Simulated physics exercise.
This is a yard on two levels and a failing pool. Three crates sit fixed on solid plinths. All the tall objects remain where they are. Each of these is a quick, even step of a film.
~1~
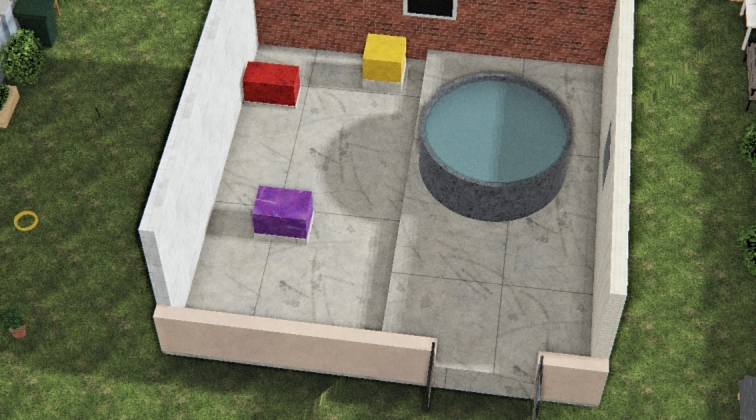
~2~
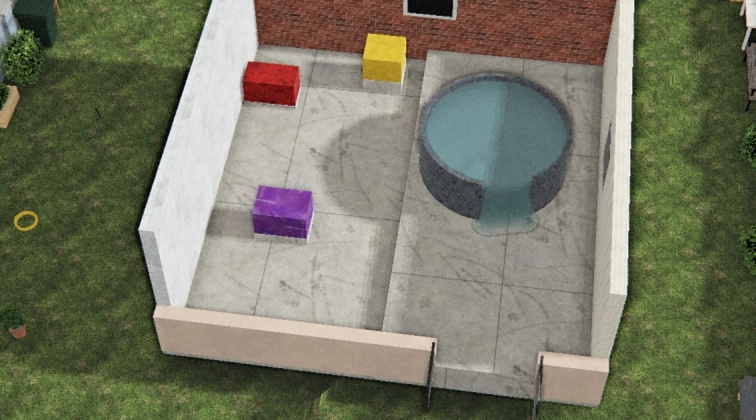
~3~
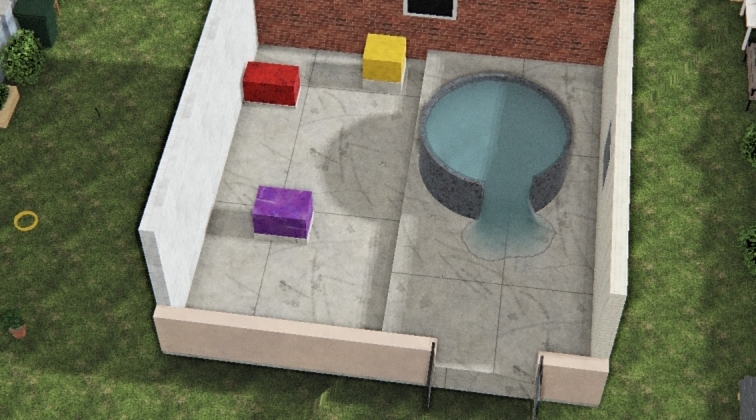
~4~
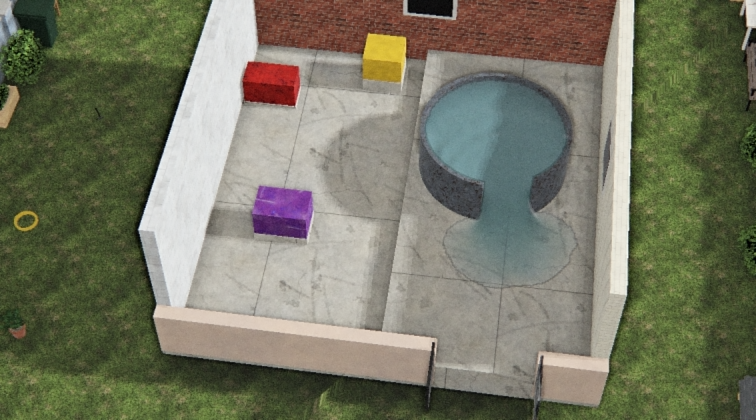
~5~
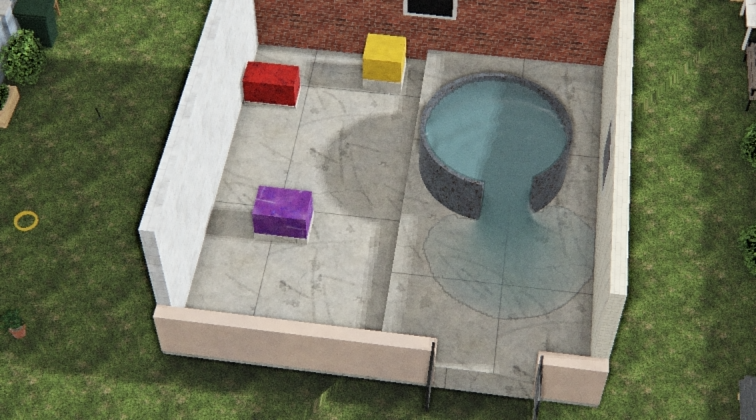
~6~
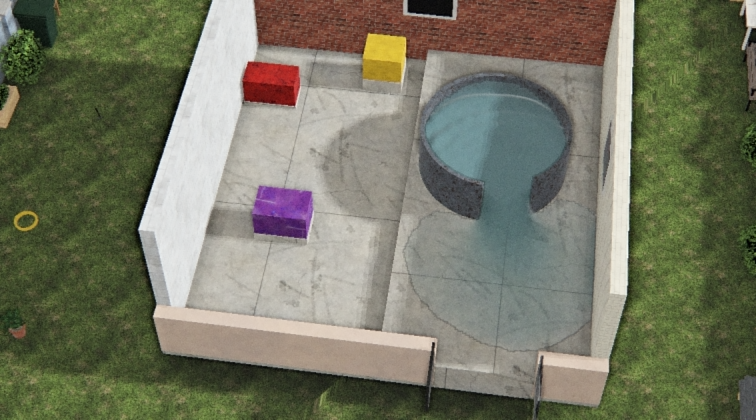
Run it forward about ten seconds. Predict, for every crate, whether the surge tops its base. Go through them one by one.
My prediction: The purple crate does not get topped; the red crate gets topped; the yellow crate does not get topped.
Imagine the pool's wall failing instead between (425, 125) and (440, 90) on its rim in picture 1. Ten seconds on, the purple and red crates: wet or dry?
First, the purple crate is flooded; second, the red crate is flooded.
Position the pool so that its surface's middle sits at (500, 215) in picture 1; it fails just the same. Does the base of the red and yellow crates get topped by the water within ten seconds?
Note: Red crate is left alone, yellow crate is left alone.
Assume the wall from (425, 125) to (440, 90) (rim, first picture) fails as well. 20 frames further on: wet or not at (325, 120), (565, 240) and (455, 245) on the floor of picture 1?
In the order given, the spots are swamped, not soaked and not soaked.
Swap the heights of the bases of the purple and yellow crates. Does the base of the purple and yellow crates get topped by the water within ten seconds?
Purple: Untouched, yellow: Untouched.
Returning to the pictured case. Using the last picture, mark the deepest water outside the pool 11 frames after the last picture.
Estimated pixel: (574, 369).
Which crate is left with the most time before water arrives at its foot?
Crate: The crate marked yellow.
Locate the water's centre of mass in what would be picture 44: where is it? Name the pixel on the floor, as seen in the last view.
Centre: Close to (456, 220).
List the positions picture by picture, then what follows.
In the first picture, the round pool at (496, 131) is whole and still.
In the second picture, the front is at (476, 226), out from the gap at (507, 206).
In the third picture, water pours out at (506, 208) and has run to (484, 255).
In the fourth picture, the front is at (481, 281), out from the gap at (506, 209).
In the fifth picture, the front is at (514, 315), out from the gap at (506, 208).
In the sixth picture, the front is at a hidden place, out from the gap at (506, 208).
A moment on, water covers 25 % of the floor; the purple crate not reached, the red crate not reached, the yellow crate not reached.
Next, water covers 30 % of the floor; the purple crate not reached, the red crate not reached, the yellow crate not reached.
Then, water covers 40 % of the floor; the purple crate not reached, the red crate not reached, the yellow crate not reached.
Later, water covers 55 % of the floor; the purple crate water round its plinth, the red crate water round its plinth, the yellow crate not reached.
In the end, water covers 85 % of the floor; the purple crate stayed above the water, the red crate was topped, the yellow crate stayed above the water.
